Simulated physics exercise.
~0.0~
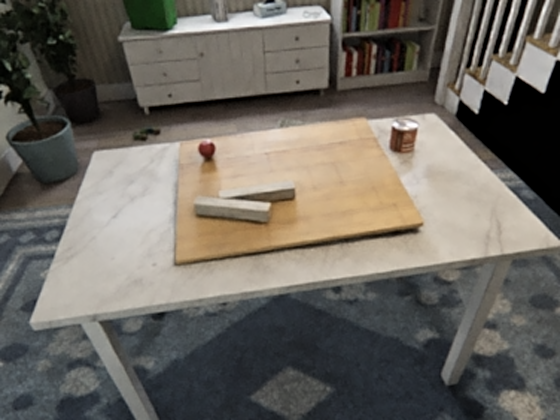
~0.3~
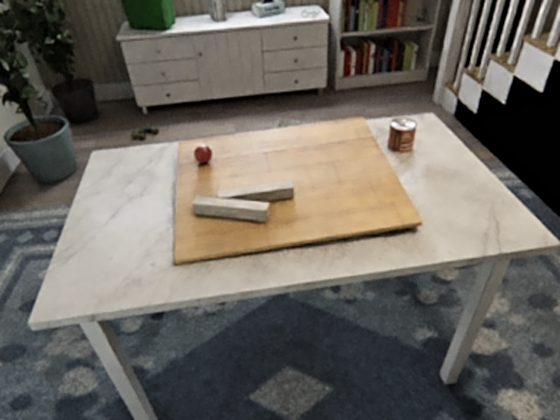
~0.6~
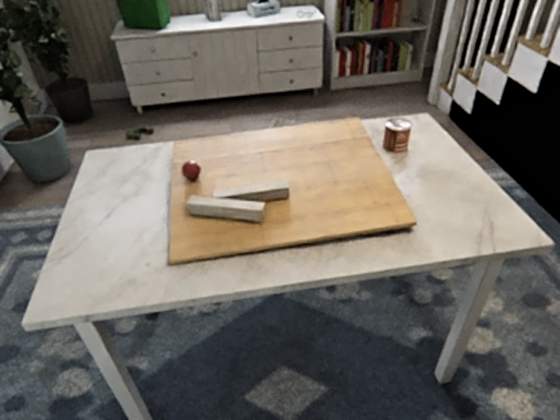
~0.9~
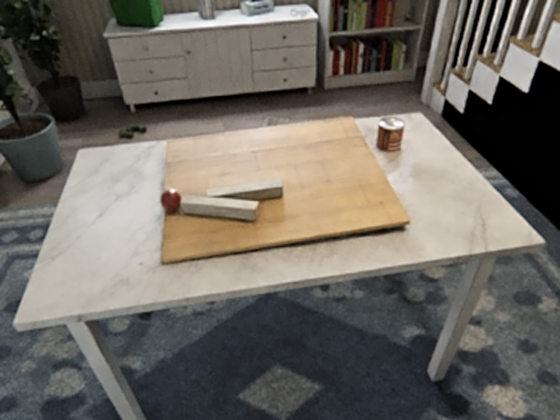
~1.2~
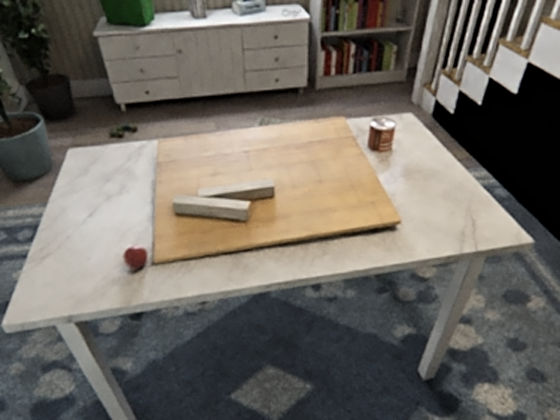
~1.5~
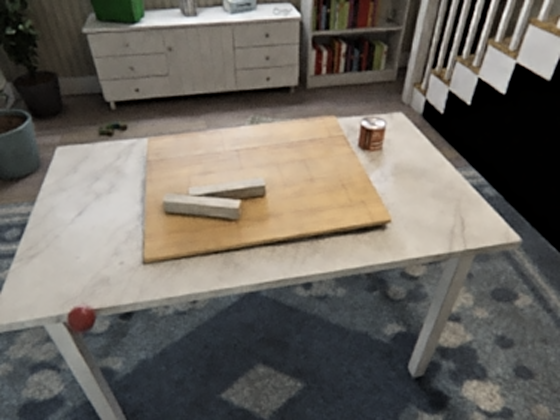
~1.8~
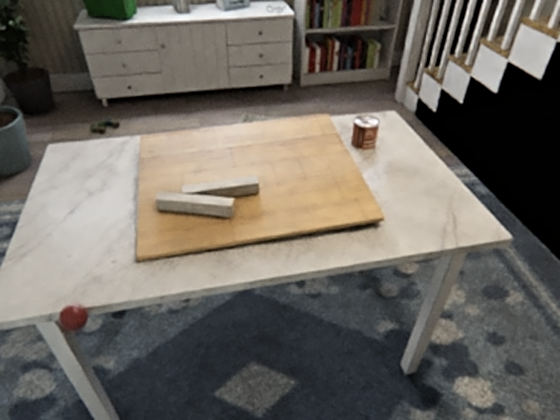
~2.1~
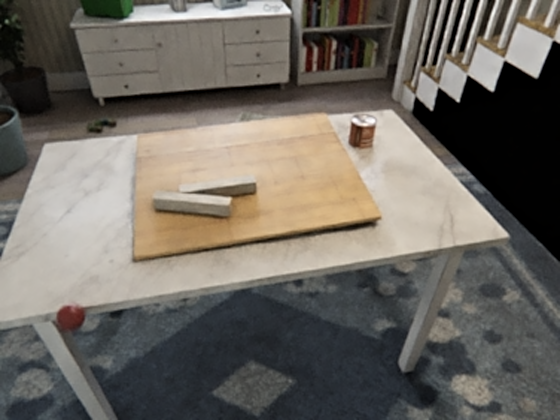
The footage shows a tilted wooden board on a marble-topped table, holding two fixed pale blocks, as a red apple rolls down toward the viewer, passes over the board's left edge and stops by the table's near edge, while an orange tin stays put.
